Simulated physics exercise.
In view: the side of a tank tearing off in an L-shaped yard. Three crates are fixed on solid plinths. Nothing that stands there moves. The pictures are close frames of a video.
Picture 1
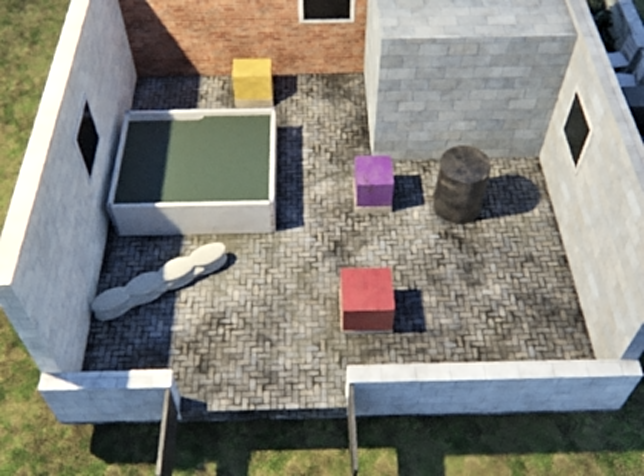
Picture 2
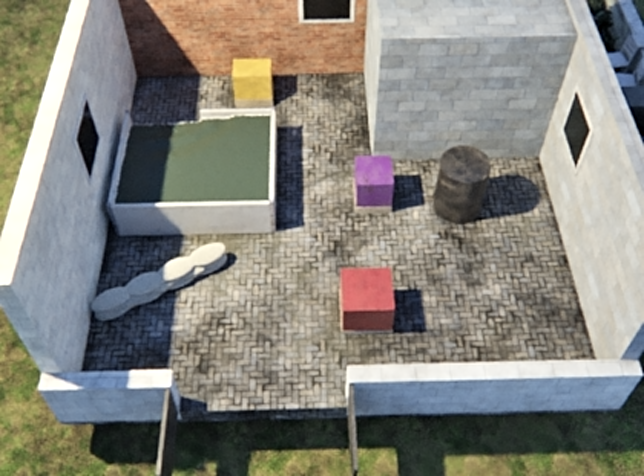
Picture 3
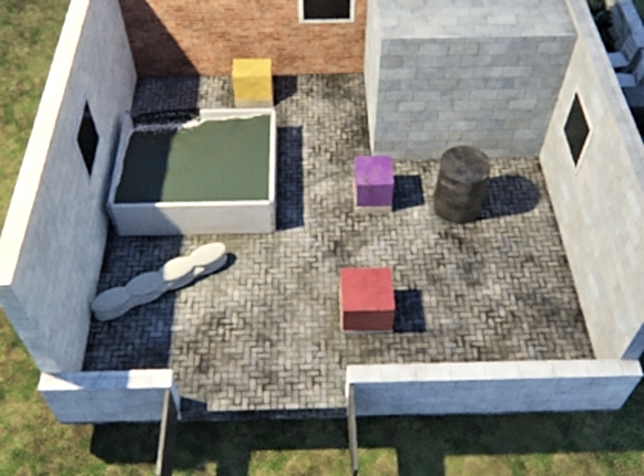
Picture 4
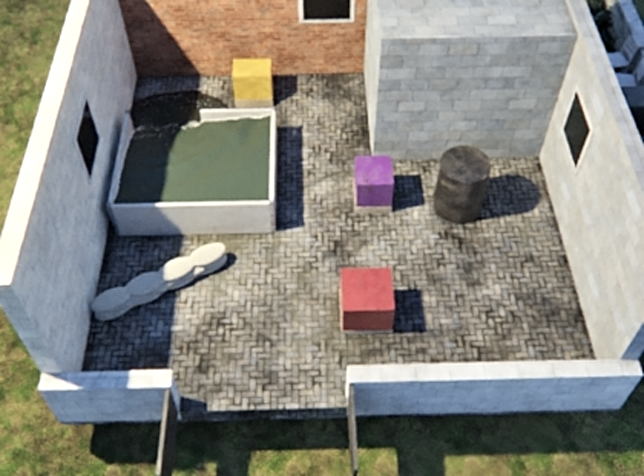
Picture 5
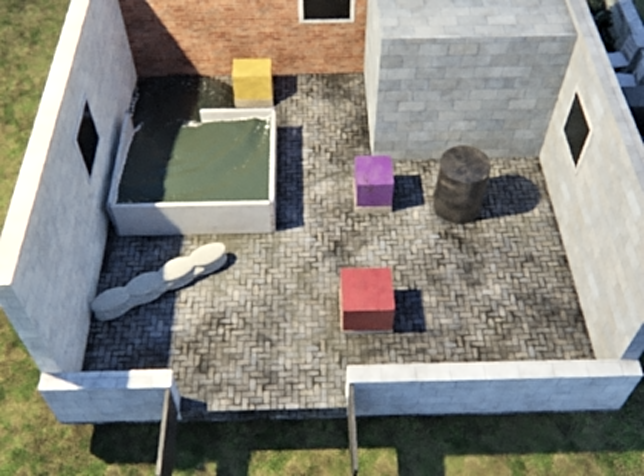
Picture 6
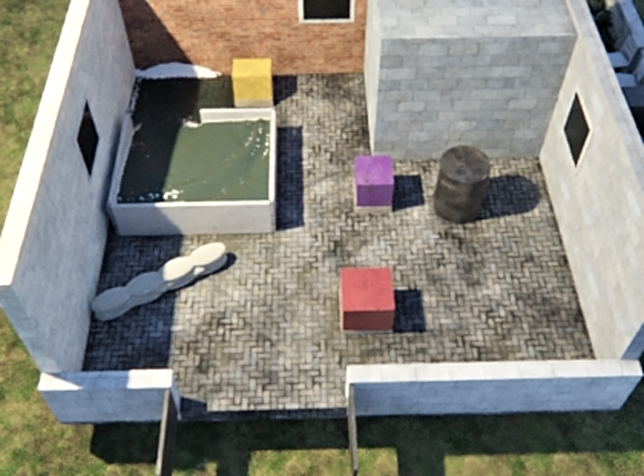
Dark green water broke out through the far side of the raised tank in a walled, paved yard, spreading across the paving behind it and splashing white against the brick wall near the yellow block.
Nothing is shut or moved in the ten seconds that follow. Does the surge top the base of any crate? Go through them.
One by one: The red crate is soaked; the yellow crate is soaked; the purple crate is soaked.
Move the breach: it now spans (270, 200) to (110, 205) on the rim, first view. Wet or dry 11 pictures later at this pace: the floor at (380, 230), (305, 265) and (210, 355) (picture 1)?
In turn: No water, covered, awash.
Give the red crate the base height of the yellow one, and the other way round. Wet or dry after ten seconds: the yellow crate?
One by one: Yellow crate is topped.
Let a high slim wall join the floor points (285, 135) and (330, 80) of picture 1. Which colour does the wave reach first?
I say the one in yellow.
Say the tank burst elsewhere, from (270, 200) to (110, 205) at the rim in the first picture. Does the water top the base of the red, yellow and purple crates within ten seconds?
Then: The red crate is soaked, the yellow crate keeps dry, the purple crate stays dry.
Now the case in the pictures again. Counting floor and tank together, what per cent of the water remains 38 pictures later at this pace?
About 100 per cent.
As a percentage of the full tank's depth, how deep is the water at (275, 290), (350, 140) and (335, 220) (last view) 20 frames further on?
In that order: 0, 25 and 0 per cent.
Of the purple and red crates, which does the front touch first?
It is the purple crate.
A moment on, water covers 10 % of the floor; the red crate not reached, the yellow crate water round its plinth, the purple crate not reached.
Next, water covers 15 % of the floor; the red crate not reached, the yellow crate water round its plinth, the purple crate not reached.
Then, water covers 25 % of the floor; the red crate not reached, the yellow crate water round its plinth, the purple crate water round its plinth.
Later, water covers 60 % of the floor; the red crate water round its plinth, the yellow crate water round its plinth, the purple crate water round its plinth.
In the end, water covers 90 % of the floor; the red crate was topped, the yellow crate was topped, the purple crate was topped.
